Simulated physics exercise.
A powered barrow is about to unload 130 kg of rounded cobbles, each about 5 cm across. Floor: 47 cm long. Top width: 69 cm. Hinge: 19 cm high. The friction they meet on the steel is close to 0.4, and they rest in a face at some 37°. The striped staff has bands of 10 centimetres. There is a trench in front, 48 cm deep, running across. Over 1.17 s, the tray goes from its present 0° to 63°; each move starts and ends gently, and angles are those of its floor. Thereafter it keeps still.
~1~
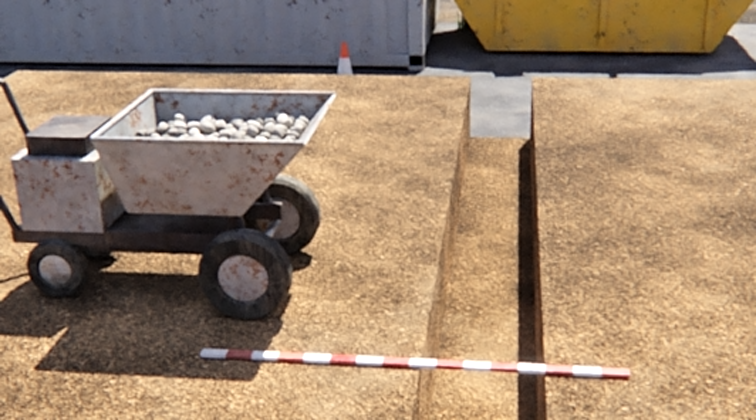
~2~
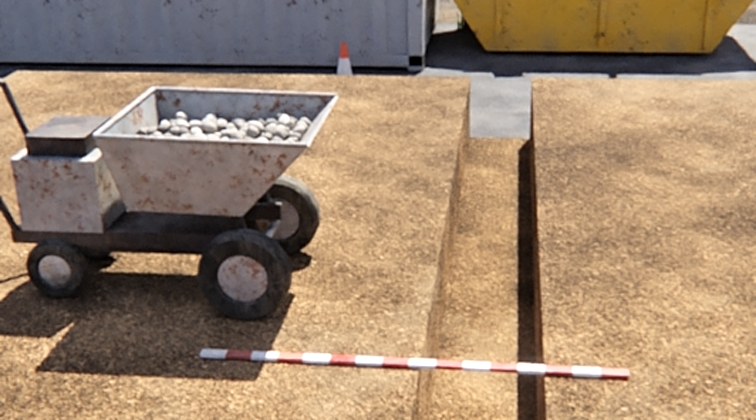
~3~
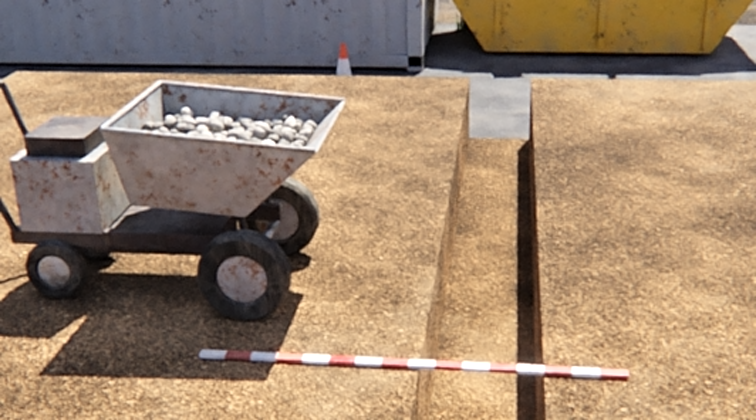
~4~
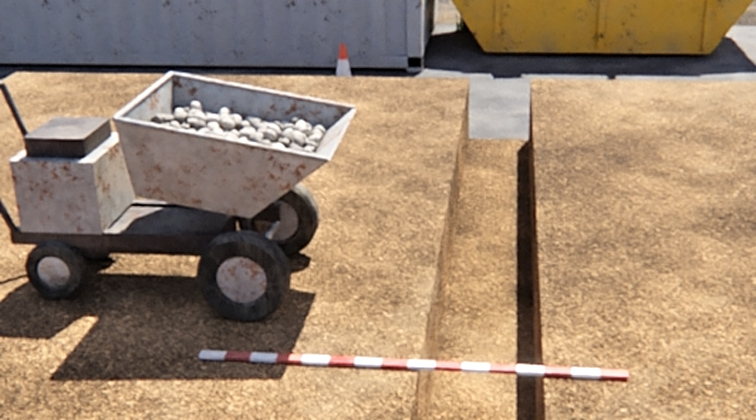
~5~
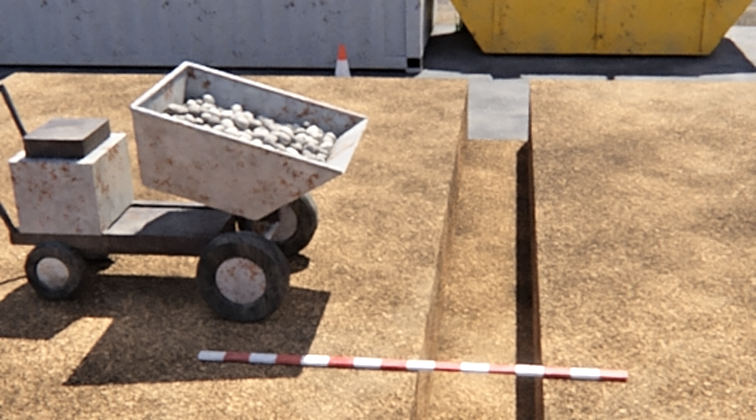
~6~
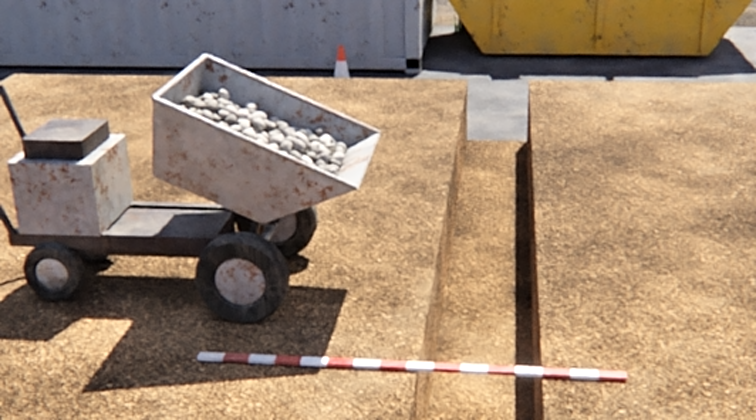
On a patch of brown gravelly ground beside a narrow trench, a small four-wheeled barrow stood still while its rusty tray of rounded stones tilted steadily forward, its back end rising toward the right.
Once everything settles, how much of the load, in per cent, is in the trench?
Once it settles, about 97 per cent of the load is there.
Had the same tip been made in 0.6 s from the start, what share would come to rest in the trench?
Then roughly 100 percent.
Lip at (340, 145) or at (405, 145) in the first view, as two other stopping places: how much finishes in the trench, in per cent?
I'd expect some 100 per cent, then some 70.
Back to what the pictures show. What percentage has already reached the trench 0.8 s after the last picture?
At that moment: Approx. 15 %.
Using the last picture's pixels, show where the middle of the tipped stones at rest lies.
Around (479, 379).
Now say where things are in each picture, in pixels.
Lip at (304, 144), floor tilted 0°, highest stones at (237, 127), in the first frame.
The tray is at 1°, its lip at (307, 146); the top of the load is at (213, 127), in the second frame.
Lip at (316, 151), floor tilted 5°, highest stones at (202, 124), in the third frame.
Lip at (328, 160), floor tilted 10°, highest stones at (190, 119), in the fourth frame.
Lip at (342, 172), floor tilted 16°, highest stones at (198, 111), in the fifth frame.
Lip at (357, 188), floor tilted 24°, highest stones at (206, 103), in the sixth frame.
Then, 0.4 s after the last picture the floor is at 53°, 100 % in the tray; the foremost stones are at (381, 230).
Then, 0.8 s after the last picture the floor is at 63°, 83 % in the tray, 4 % short of the trench, 13 % in the trench; the foremost stones are at (482, 326).
Then, 1.1 s after the last picture the floor is at 63°, 46 % in the tray, 3 % short of the trench, 51 % in the trench; the foremost stones are at (530, 373).
Then, 3.1 s after the last picture the floor is at 63°, 0 % in the tray, 3 % short of the trench, 97 % in the trench; the foremost stones are at (530, 361).
